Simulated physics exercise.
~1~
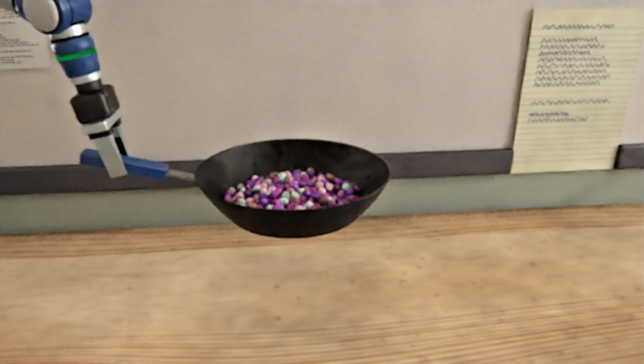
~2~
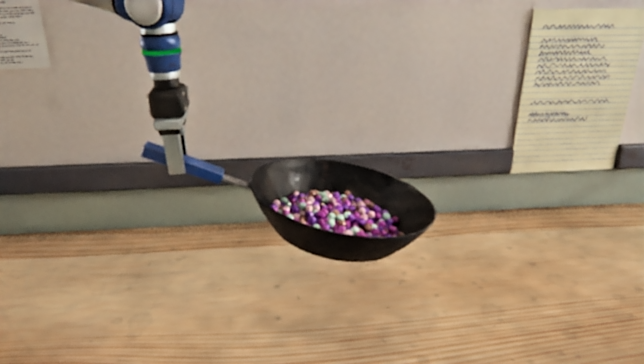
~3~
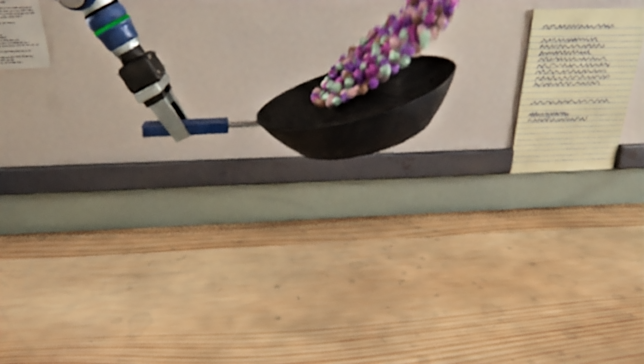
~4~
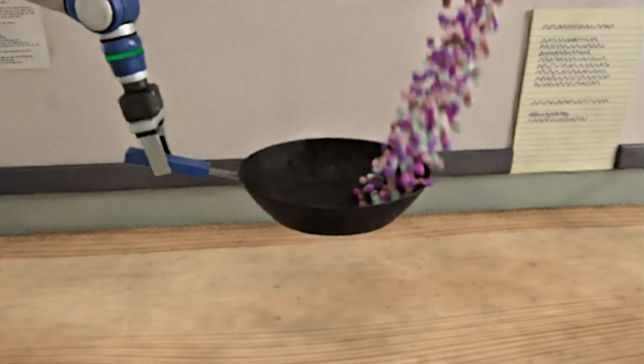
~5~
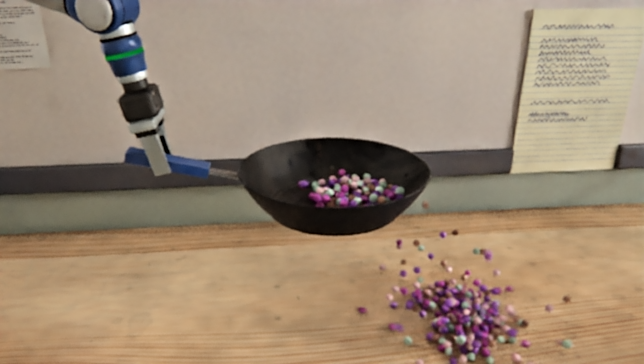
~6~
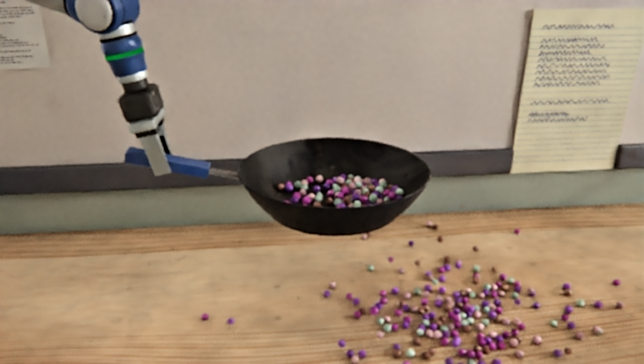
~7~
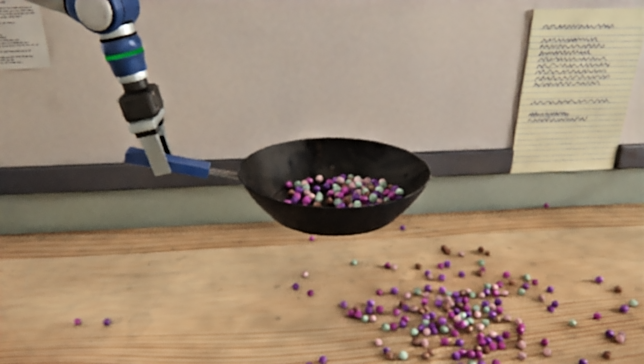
A robot arm tosses colourful sweets from a black pan, spilling many onto the table.
